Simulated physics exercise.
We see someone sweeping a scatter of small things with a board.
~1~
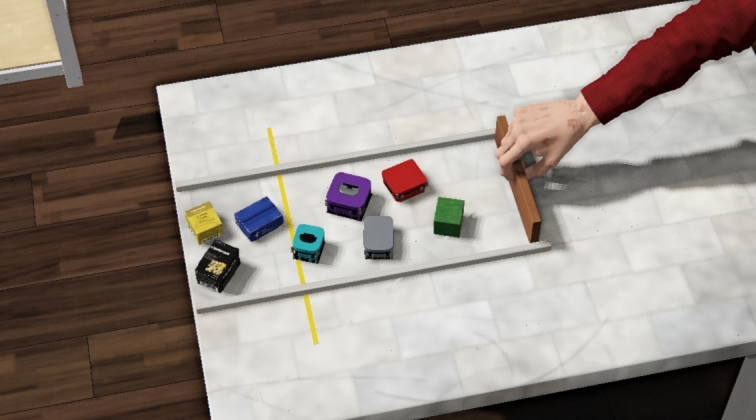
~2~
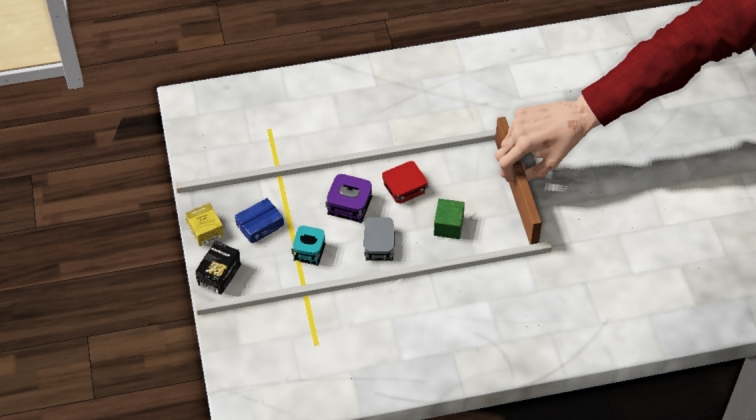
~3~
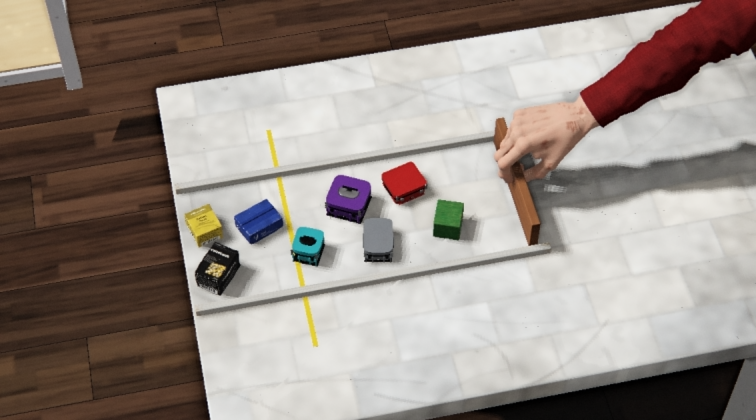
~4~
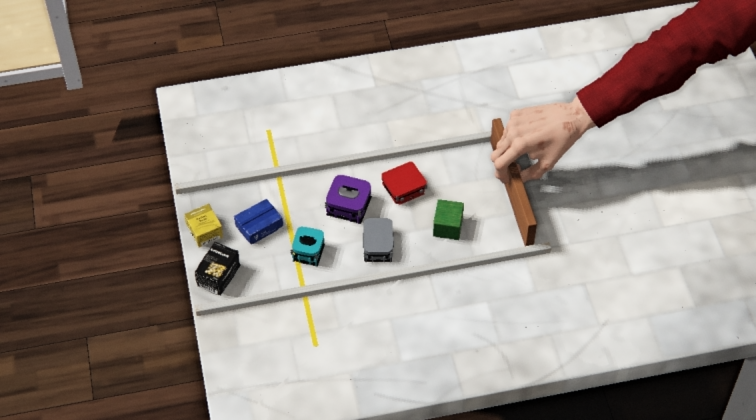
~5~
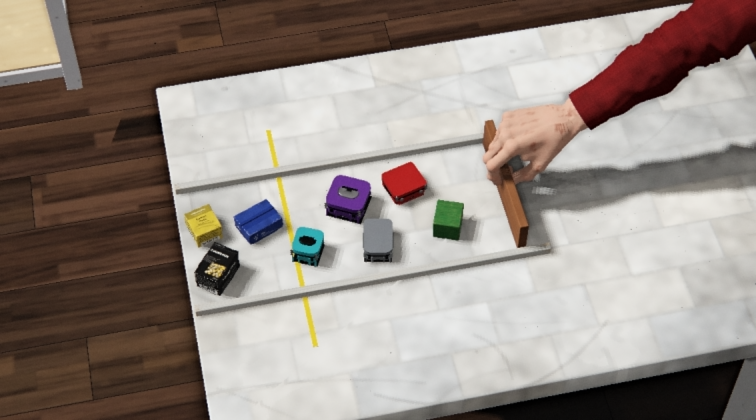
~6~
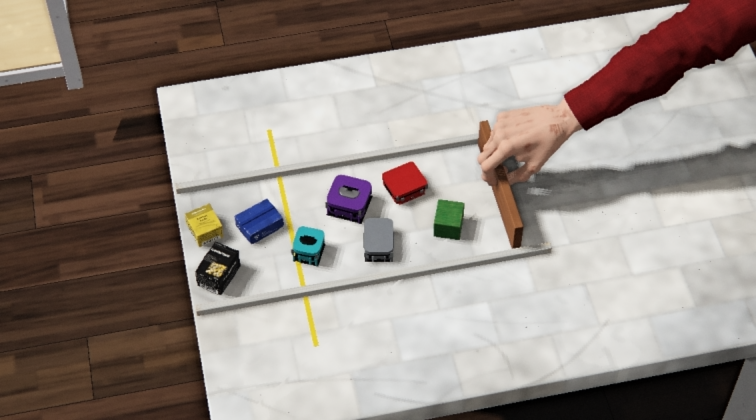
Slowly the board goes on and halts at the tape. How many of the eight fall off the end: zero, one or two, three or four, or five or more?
Here the number that fall off is one or two.
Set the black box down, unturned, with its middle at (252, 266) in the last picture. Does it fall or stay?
From there it stays on.
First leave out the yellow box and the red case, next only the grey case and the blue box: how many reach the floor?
Fallen: 0, and 0 in the other try.
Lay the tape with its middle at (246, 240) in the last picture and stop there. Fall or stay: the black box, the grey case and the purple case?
The black box drops off, the grey case does not fall, the purple case survives.
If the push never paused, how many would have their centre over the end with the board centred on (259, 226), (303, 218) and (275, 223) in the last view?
It would be 3, 1 and 3.
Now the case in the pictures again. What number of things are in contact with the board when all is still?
The number is 2.
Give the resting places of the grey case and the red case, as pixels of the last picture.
The grey case stops around (257, 264); the red case around (268, 203).
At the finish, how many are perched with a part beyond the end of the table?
2 of them.
A little later, none off yet; yellow box at rest near (204, 225); black box at rest near (218, 268); blue box at rest near (259, 221).
Next, none off yet; yellow box shifted a little near (186, 230); black box at rest near (218, 268); blue box shifted about its own width near (224, 232).
When it is over, the number that fall off is one or two; down, yellow box.
